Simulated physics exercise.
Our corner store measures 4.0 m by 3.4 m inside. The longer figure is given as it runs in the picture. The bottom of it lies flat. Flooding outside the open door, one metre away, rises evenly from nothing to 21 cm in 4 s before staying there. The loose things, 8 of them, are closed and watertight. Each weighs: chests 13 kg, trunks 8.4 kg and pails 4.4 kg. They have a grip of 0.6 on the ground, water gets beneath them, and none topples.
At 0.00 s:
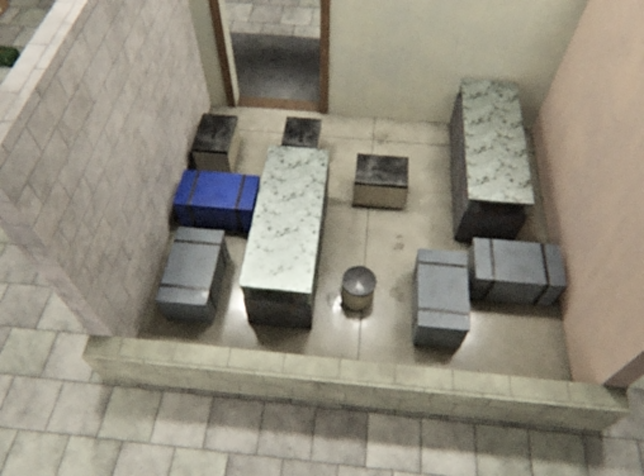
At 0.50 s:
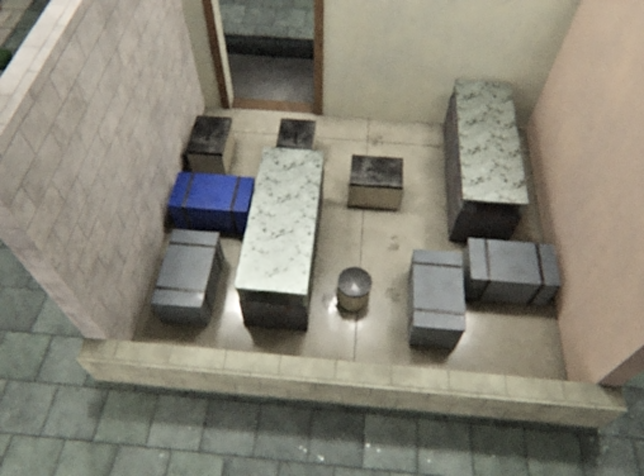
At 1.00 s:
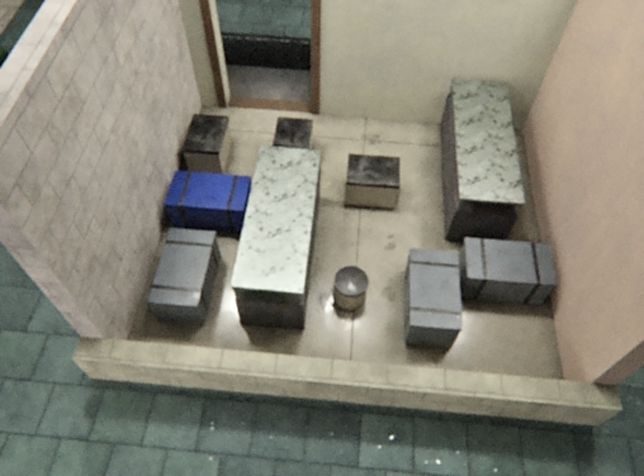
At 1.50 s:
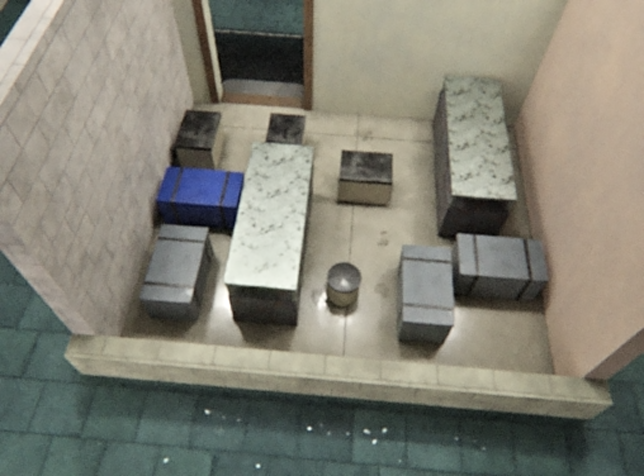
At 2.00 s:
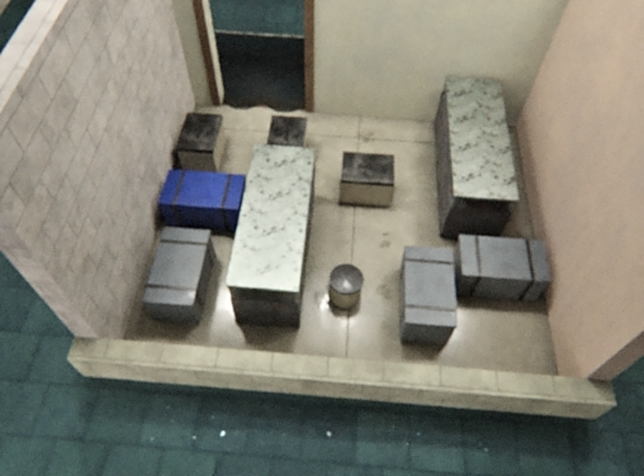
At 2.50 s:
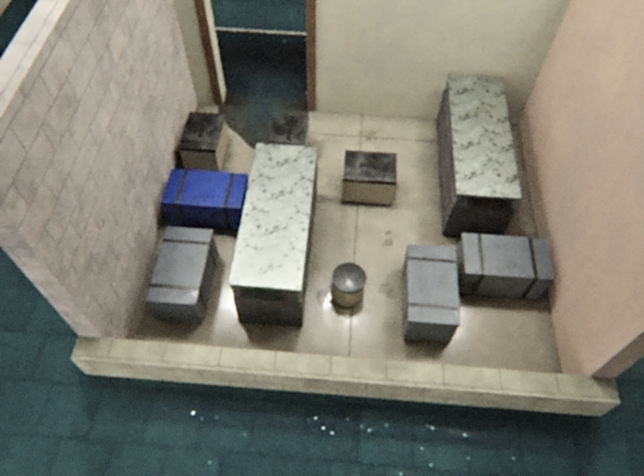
Water spreads over the grey paving outside a small open-topped room, turning it dark blue-green while the floor inside stays clear. The water deepens in colour, then a dark patch creeps in through the doorway at the back, while the blue trunk and surrounding objects stay in place.
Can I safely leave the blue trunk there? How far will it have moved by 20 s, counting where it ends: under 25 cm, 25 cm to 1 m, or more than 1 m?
25 cm to 1 m.
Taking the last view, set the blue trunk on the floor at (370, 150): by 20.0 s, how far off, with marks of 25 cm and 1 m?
Looks like it is pushed slightly.
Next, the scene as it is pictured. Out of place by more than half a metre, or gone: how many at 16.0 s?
The answer is 7.
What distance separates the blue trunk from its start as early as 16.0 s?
It has shifted about 60 cm.
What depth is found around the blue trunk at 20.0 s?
About 21 cm.
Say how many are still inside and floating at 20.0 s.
I count 8.
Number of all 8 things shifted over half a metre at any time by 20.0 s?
That comes to 8.
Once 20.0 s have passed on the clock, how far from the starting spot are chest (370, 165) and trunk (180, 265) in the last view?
Net displacement, in order: 30 cm; 50 cm.
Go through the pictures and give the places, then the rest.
In the first picture, the blue trunk at (217, 189) rests on the ground; water covers 0.0 m2; 0 of 8 have shifted.
In the second picture, the blue trunk at (212, 191), on the bottom; water covers 0.0 m2; 0 of 8 have shifted.
In the third picture, the blue trunk at (208, 190), on the bottom; water covers 0.0 m2; 0 of 8 have shifted.
In the fourth picture, the blue trunk at (201, 186) rests on the ground; water covers 0.0 m2; 0 of 8 have shifted.
In the fifth picture, the blue trunk at (203, 189), on the bottom; water covers 0.0 m2; 0 of 8 have shifted.
In the sixth picture, the blue trunk at (205, 188), on the bottom; 0.5 m2 under water; 0 of 8 have shifted.
After 4.0 s the blue trunk is near (197, 205), 0.2 m from its start, aground; 0 afloat.
After 9.0 s the blue trunk is near (196, 233), 0.7 m from its start, afloat; 6 afloat.
After 16.0 s the blue trunk is near (198, 234), 0.7 m from its start, afloat; 8 afloat.
After 20.0 s the blue trunk is near (192, 233), 0.7 m from its start, afloat; 8 afloat.
